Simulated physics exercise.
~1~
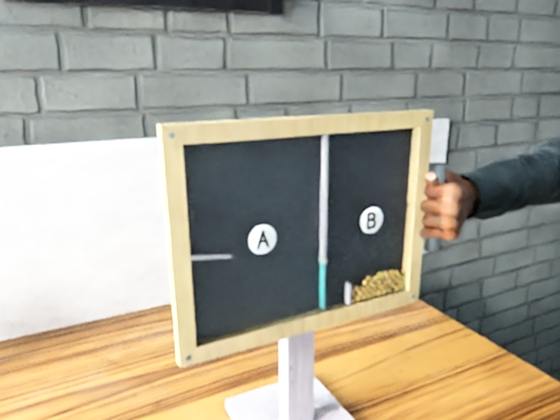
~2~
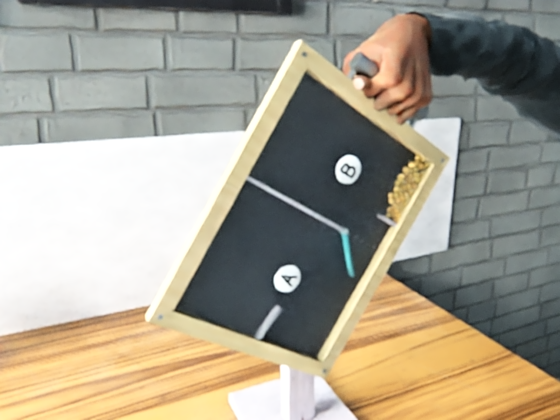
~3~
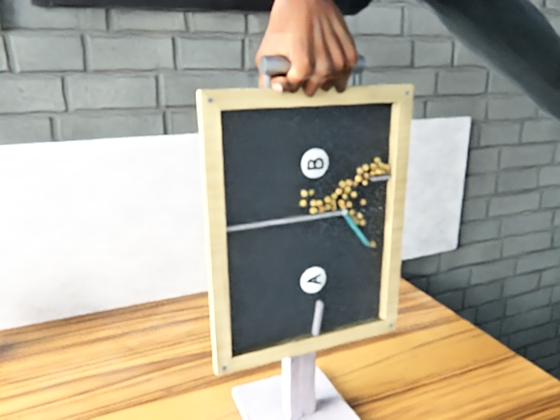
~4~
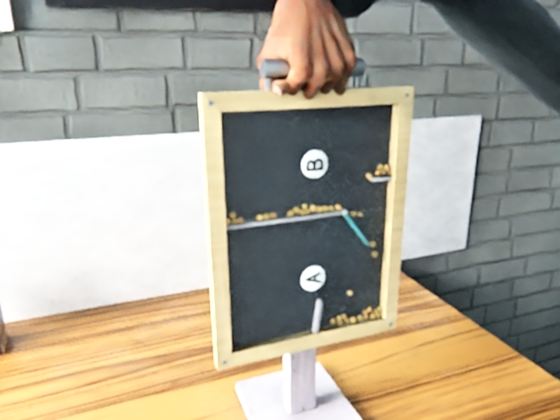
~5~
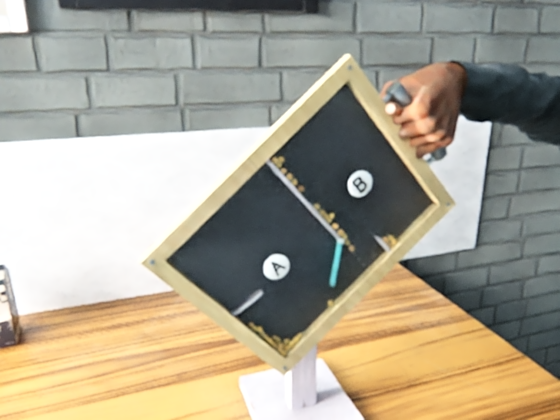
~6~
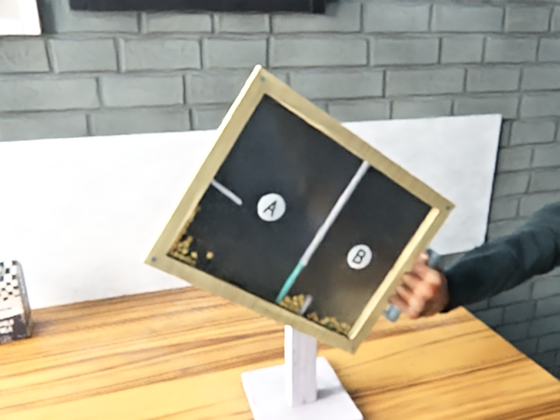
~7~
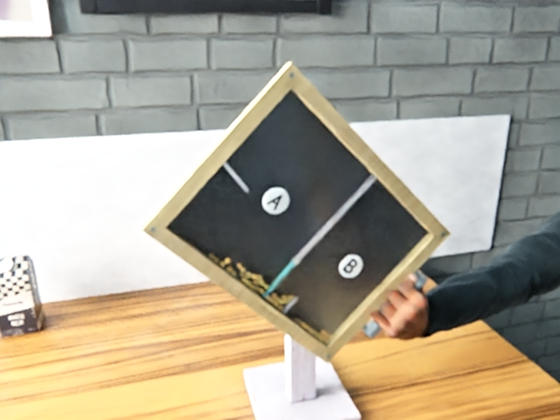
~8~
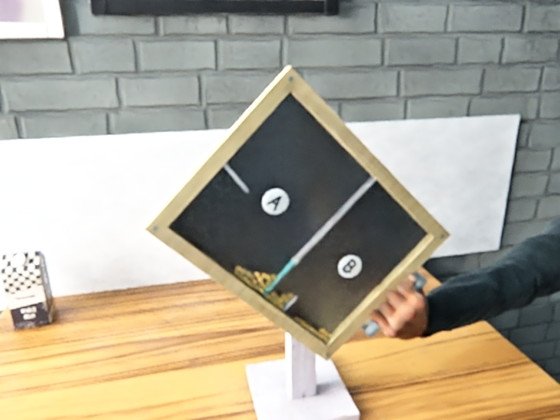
A shallow wooden-framed case with a dark face, mounted on a white stand, holds a heap of small golden beads in the lower right corner of side B. A hand on its grip swings it anticlockwise until it stands upright with B above A. The beads tumble onto the divider, and some spill past the open turquoise flap into A. After a pause, the hand swings the case back clockwise, past level, and the flap closes. It comes to rest tilted, with beads piled along the lower edge on both sides of the divider.
